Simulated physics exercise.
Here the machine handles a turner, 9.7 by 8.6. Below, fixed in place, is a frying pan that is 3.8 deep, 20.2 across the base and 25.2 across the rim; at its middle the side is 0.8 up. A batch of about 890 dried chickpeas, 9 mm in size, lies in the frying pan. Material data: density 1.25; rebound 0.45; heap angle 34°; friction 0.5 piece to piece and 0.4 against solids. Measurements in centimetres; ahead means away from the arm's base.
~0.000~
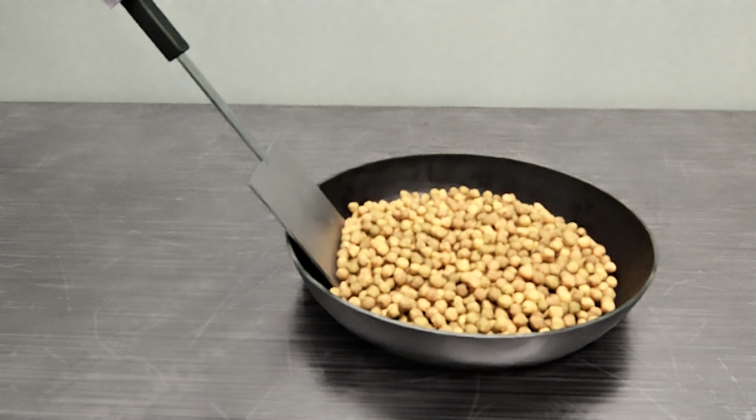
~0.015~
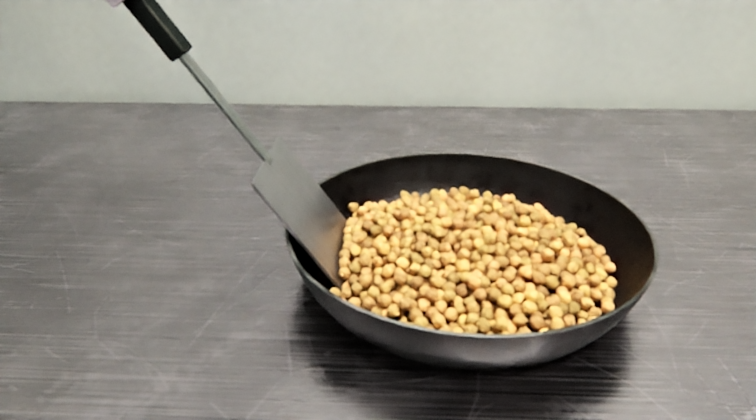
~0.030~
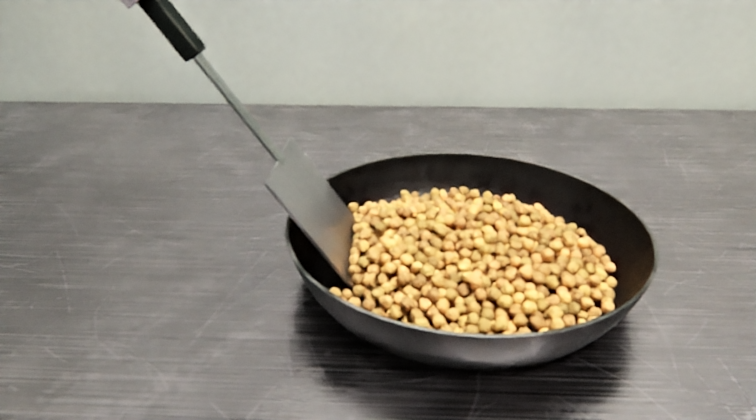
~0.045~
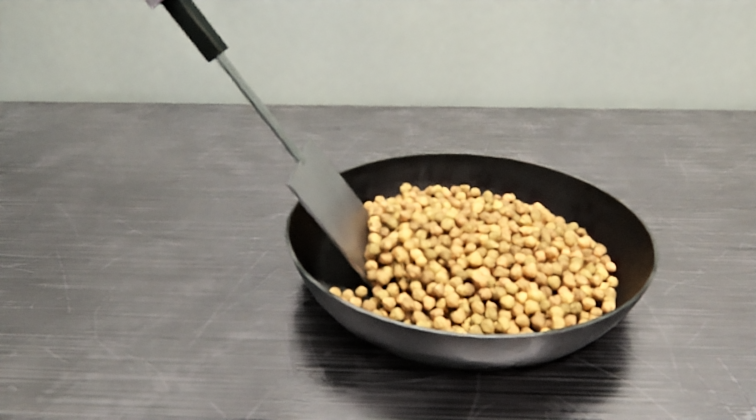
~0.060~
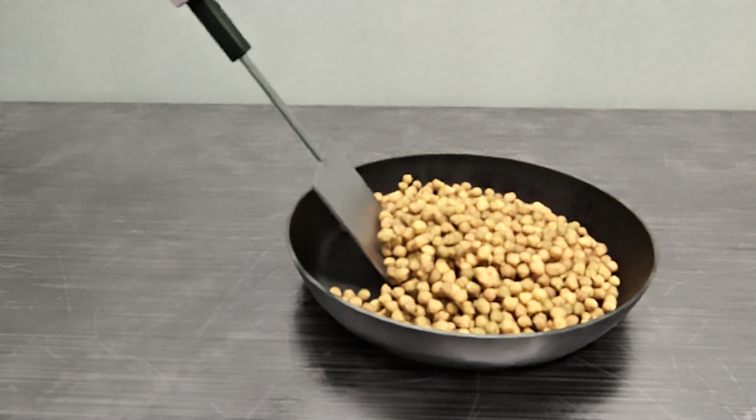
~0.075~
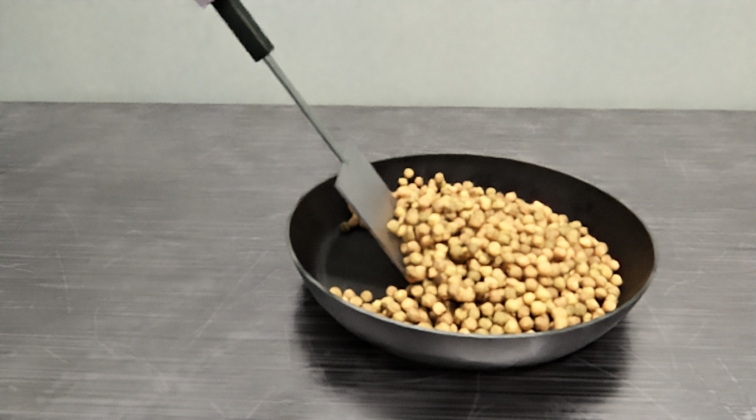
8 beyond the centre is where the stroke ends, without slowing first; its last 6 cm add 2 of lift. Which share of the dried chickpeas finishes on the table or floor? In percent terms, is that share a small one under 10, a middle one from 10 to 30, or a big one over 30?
A middle one.
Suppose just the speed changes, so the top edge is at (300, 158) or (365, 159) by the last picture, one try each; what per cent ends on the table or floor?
Try one roughly 5 per cent; try two roughly 20 per cent.
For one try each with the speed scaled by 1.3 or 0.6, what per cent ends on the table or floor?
Try one about 20 %, try two about 5 %.
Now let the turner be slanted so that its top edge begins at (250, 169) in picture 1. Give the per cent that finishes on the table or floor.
Near 15 in a hundred.
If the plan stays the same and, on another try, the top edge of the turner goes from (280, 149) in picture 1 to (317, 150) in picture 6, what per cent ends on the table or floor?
Some 0 per cent.
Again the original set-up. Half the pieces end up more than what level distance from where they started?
Somewhere about 4 centimetres, I'd say.
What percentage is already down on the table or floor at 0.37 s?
Some 15 per cent of the load.
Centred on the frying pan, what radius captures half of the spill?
It's around 24 cm.
By 0.11 s, sloping 56°, highest piece 7 above the table; 890 in the frying pan.
By 0.15 s, sloping 56°, highest piece 7 above the table; 890 in the frying pan.
By 0.37 s, sloping 56°, highest piece 5 above the table; 735 in the frying pan, 144 on the table or floor, 11 on the blade or in flight.
By 1.42 s, sloping 56°, highest piece 5 above the table; 731 in the frying pan, 159 on the table or floor.
Final count, 731 in the frying pan, 159 on the table or floor. That is 18 % on the table or floor.
